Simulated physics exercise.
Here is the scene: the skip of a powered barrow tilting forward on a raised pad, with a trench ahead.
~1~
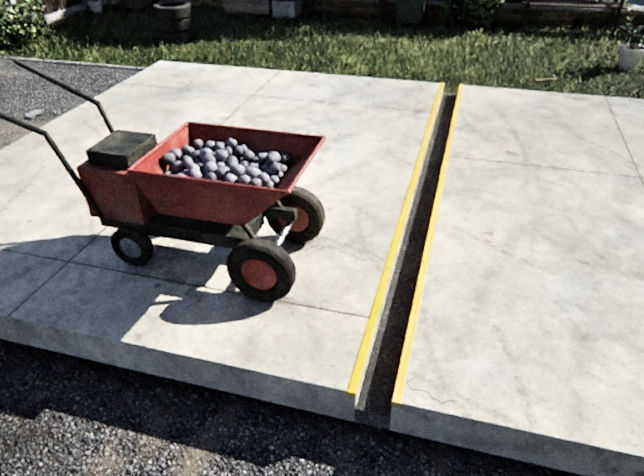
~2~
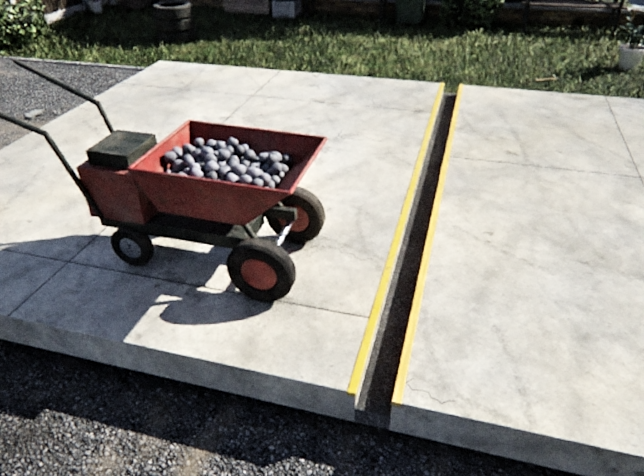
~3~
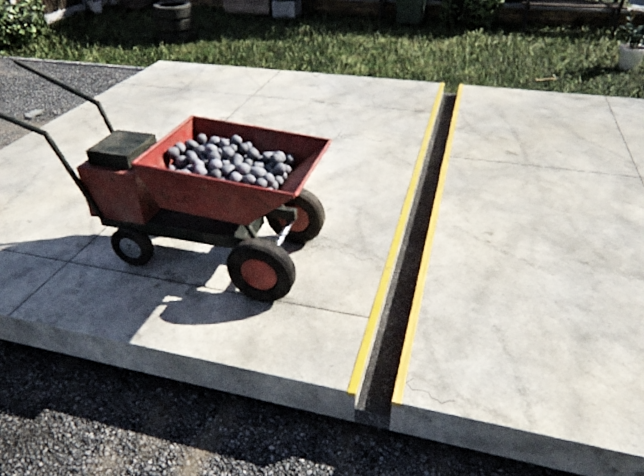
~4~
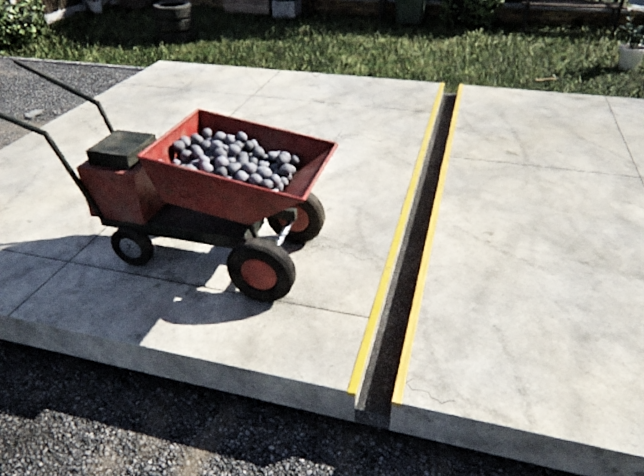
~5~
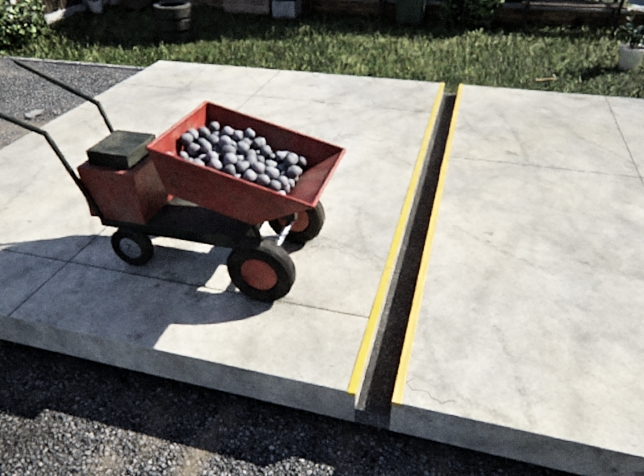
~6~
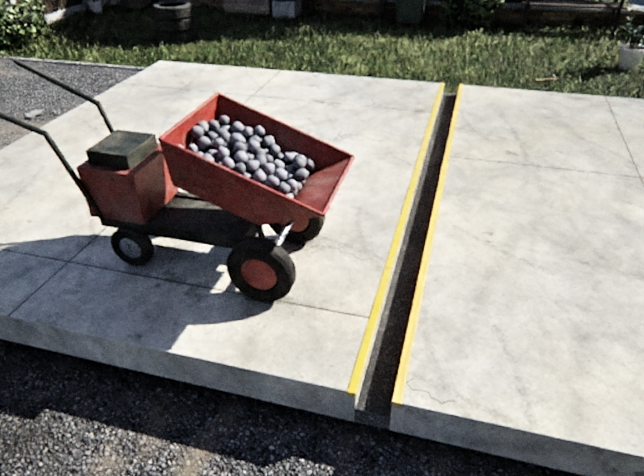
The red skip of a powered barrow, loaded with round grey cobbles, sits level at first, then tilts gradually forward to the right while the wheels stay still on a concrete pad, short of a narrow yellow-edged trench.
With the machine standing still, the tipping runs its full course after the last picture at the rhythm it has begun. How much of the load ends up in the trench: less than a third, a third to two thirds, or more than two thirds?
A third to two thirds.
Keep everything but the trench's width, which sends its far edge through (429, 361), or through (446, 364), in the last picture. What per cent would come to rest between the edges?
Close to 80 per cent in the first, close to 90 per cent in the second.
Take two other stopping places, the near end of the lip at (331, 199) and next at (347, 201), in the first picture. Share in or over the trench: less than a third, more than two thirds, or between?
Lab note - position 1: Below one third; position 2: Under a third.
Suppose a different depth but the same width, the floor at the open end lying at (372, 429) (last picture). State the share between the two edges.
Roughly 70 in a hundred.
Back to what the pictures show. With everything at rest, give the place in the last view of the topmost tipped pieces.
I'd mark the summit at roughly pixel (397, 262).
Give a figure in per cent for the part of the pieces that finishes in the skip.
I reckon some 0 percent.
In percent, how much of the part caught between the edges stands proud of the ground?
It comes to 45 per cent or so.
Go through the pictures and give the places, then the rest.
Lip of the skip near (288, 193), level; top of the load near (220, 167), round cobbles; first edge of the trench near (365, 348); far edge near (406, 356), the trench under half as wide as the skip, and about half as deep as wide, in the first frame.
Lip of the skip near (289, 194), level; top of the load near (221, 167), in the second frame.
Lip of the skip near (295, 196), tipped barely; top of the load near (215, 164), in the third frame.
Lip of the skip near (302, 201), tipped a little; top of the load near (210, 156), in the fourth frame.
Lip of the skip near (312, 207), tipped a little; top of the load near (217, 152), in the fifth frame.
Lip of the skip near (323, 215), tipped clearly; top of the load near (226, 138); first edge of the trench near (365, 348); far edge near (406, 356), in the sixth frame.
Shortly afterwards, skip tipped steeply; the whole lot in the skip.
Next, skip tipped steeply; the bulk in the skip; a little short of the trench; a little in or heaped over the trench; only a few falling.
Some moments later, skip tipped right over; a little in the skip; a little short of the trench; near half in or heaped over the trench; near a quarter beyond it.
In the end, skip tipped right over; only a few in the skip; a little short of the trench; near half in or heaped over the trench; near a quarter beyond it.
